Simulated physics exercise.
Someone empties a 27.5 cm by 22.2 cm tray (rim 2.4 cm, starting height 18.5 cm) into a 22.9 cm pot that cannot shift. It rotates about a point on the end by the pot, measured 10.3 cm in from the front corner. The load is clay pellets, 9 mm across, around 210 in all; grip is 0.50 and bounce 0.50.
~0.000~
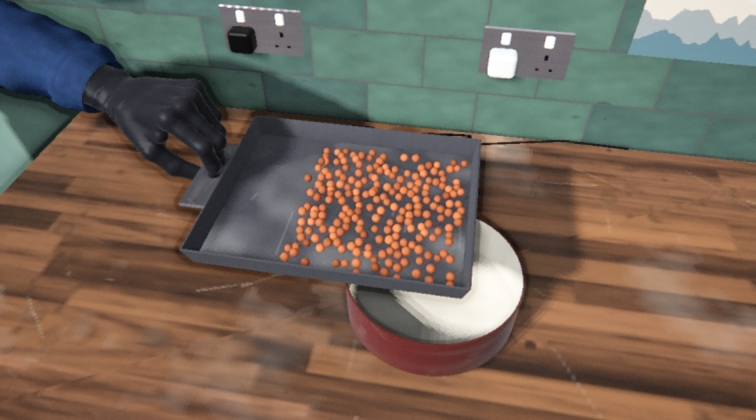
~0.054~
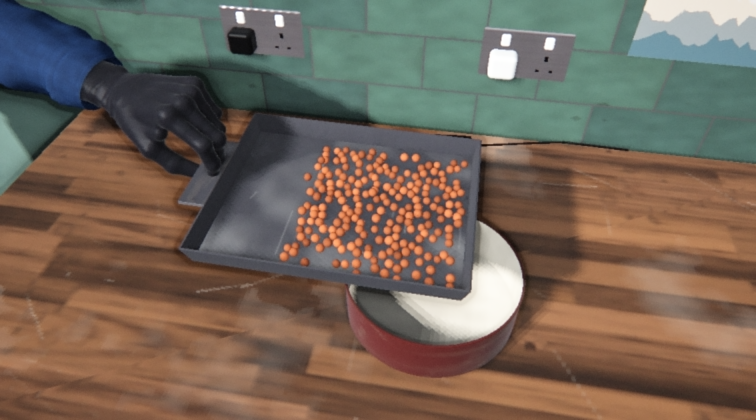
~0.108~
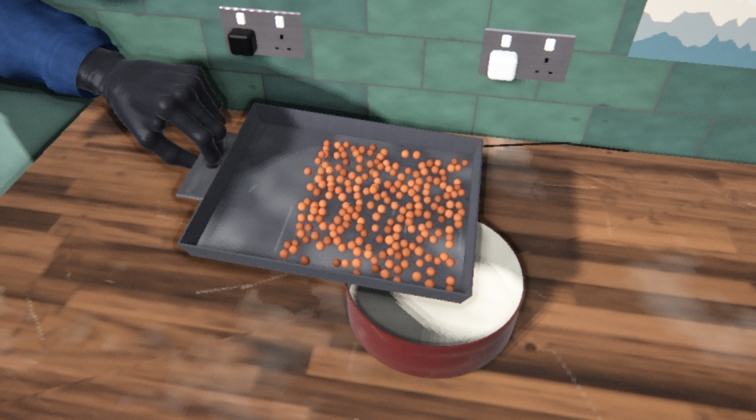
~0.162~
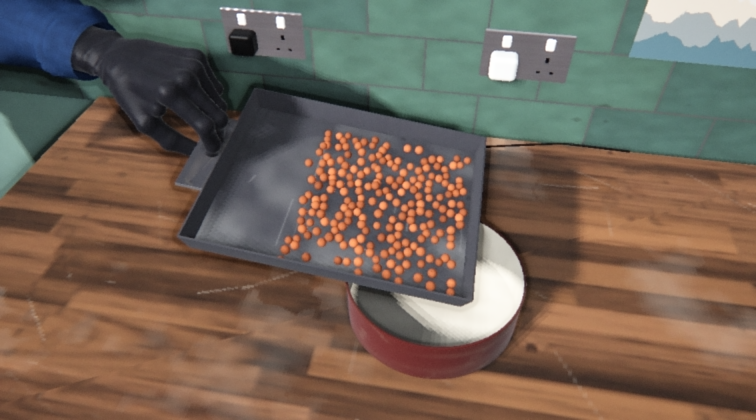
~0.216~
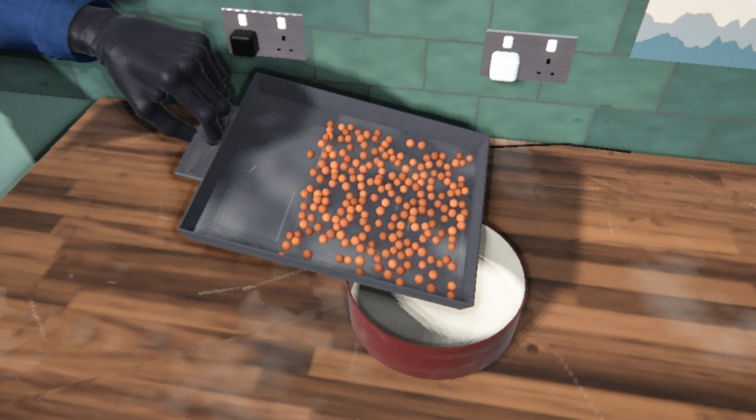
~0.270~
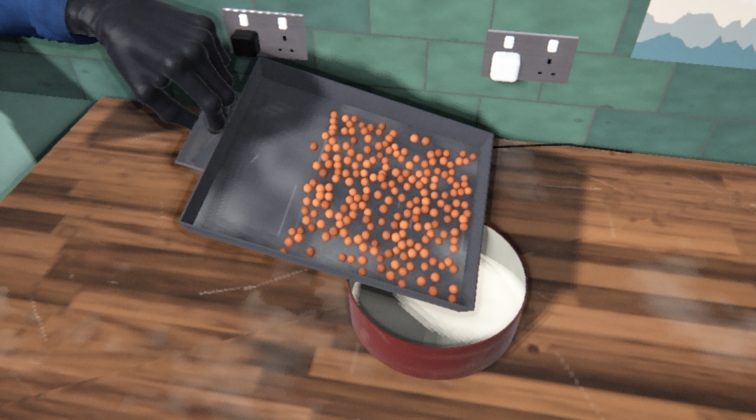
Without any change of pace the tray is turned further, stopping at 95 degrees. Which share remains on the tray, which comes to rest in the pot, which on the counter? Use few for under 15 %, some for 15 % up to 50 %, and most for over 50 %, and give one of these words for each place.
Left on the tray: Few, pot: Some, counter: Most.
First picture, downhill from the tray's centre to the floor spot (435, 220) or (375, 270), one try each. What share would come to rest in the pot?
I'd put it at roughly 45 per cent for the first tilt and roughly 75 per cent for the second.
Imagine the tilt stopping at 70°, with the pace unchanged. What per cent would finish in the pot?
It would be near 0 per cent.
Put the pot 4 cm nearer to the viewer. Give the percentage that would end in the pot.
Share in pot: Approx. 85 %.
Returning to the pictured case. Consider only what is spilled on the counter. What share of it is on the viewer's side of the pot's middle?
Roughly 100 per cent.
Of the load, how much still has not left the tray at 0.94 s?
About 95 per cent.
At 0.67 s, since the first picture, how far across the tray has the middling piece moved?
Some 5 cm.
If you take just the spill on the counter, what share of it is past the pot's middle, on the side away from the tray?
Some 90 per cent.
After 0.67 s, tilt 55 degrees; the tray holds 100 %, the pot 0 %.
After 0.94 s, tilt 80 degrees; the tray holds 95 %, the pot 0 %.
Then, at 1.32 s, tilt 95 degrees; the tray holds 25 %, the pot 10 %.
By 2.3 s all is still; tray 0 %, pot 30 %, counter 70 %.
